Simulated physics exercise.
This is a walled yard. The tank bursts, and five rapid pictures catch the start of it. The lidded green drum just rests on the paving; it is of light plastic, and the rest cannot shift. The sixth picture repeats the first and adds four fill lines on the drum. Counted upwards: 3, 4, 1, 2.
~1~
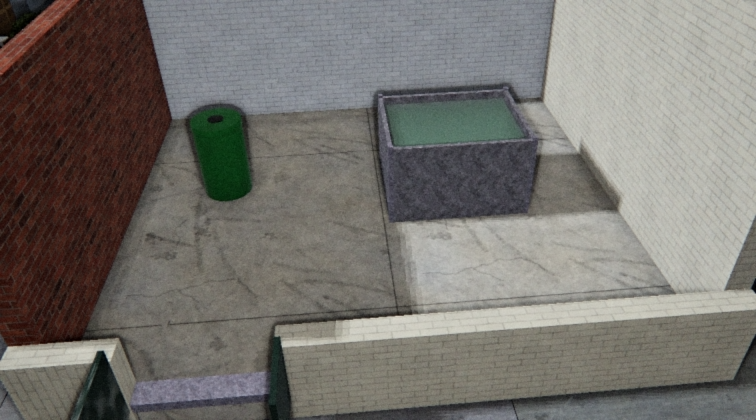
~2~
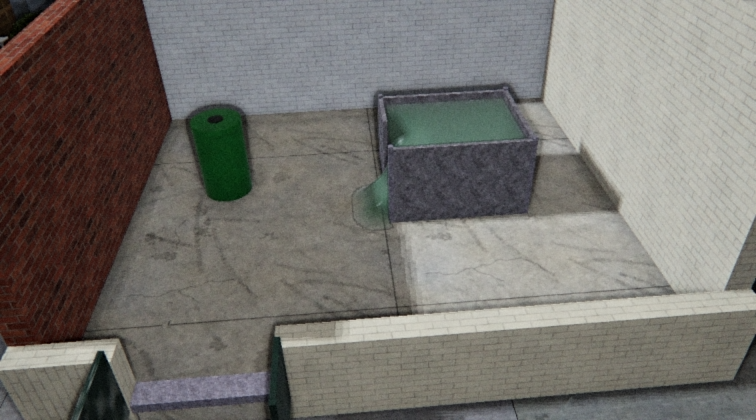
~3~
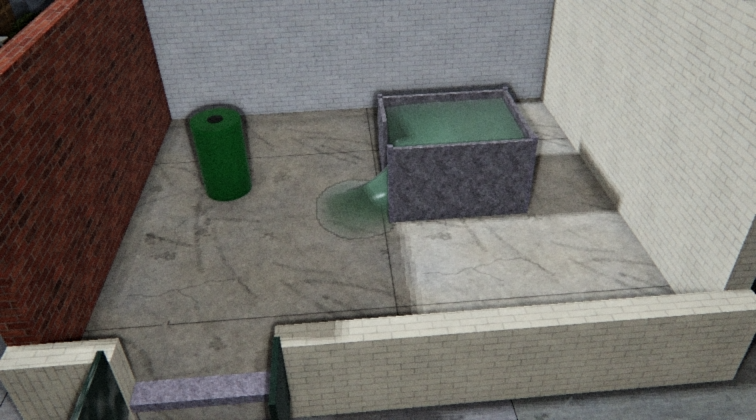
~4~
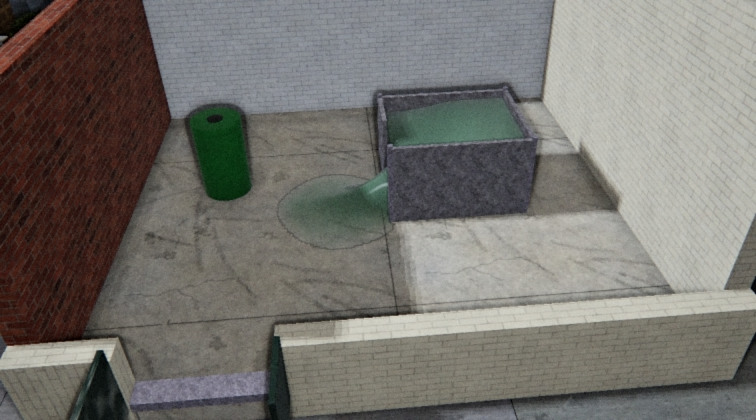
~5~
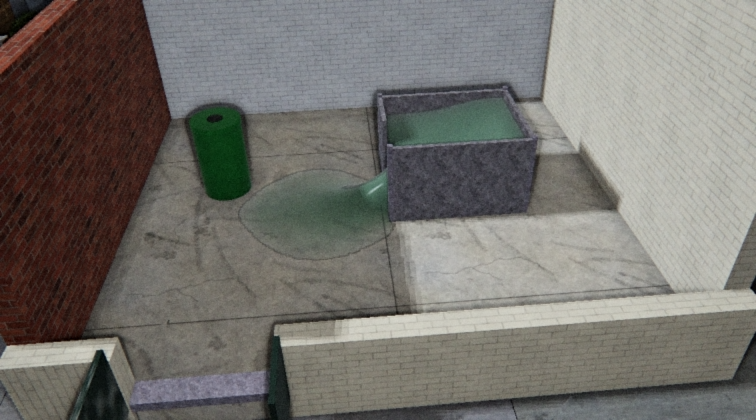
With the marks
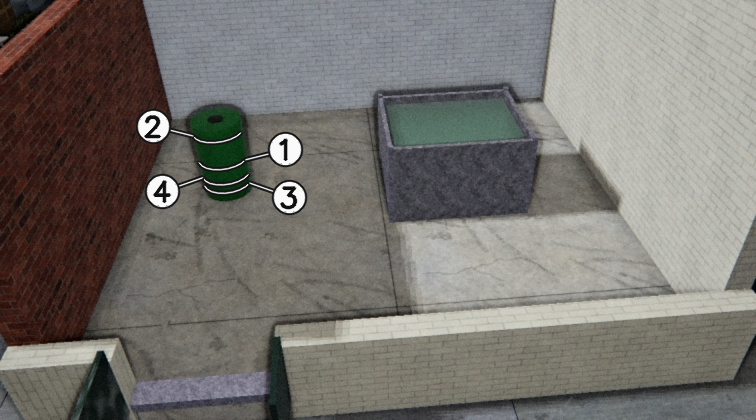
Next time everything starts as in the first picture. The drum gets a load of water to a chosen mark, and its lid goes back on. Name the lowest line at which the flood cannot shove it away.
The limit is 1.
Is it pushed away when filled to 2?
No, not at all.
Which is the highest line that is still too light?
The answer is 4.
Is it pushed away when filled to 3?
Yes.
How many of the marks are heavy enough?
Two of the four.
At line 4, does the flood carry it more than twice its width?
No, less.
On the marked copy, 1 at (220, 169); 2 at (214, 142); 3 at (225, 193); 4 at (223, 184); from the bottom up 3, 4, 1, 2.
For line 1, it does not move.
For line 2, it does not move.
For line 3, it is pushed about 3 times its own width away.
For line 4, it is pushed about half its own width away.
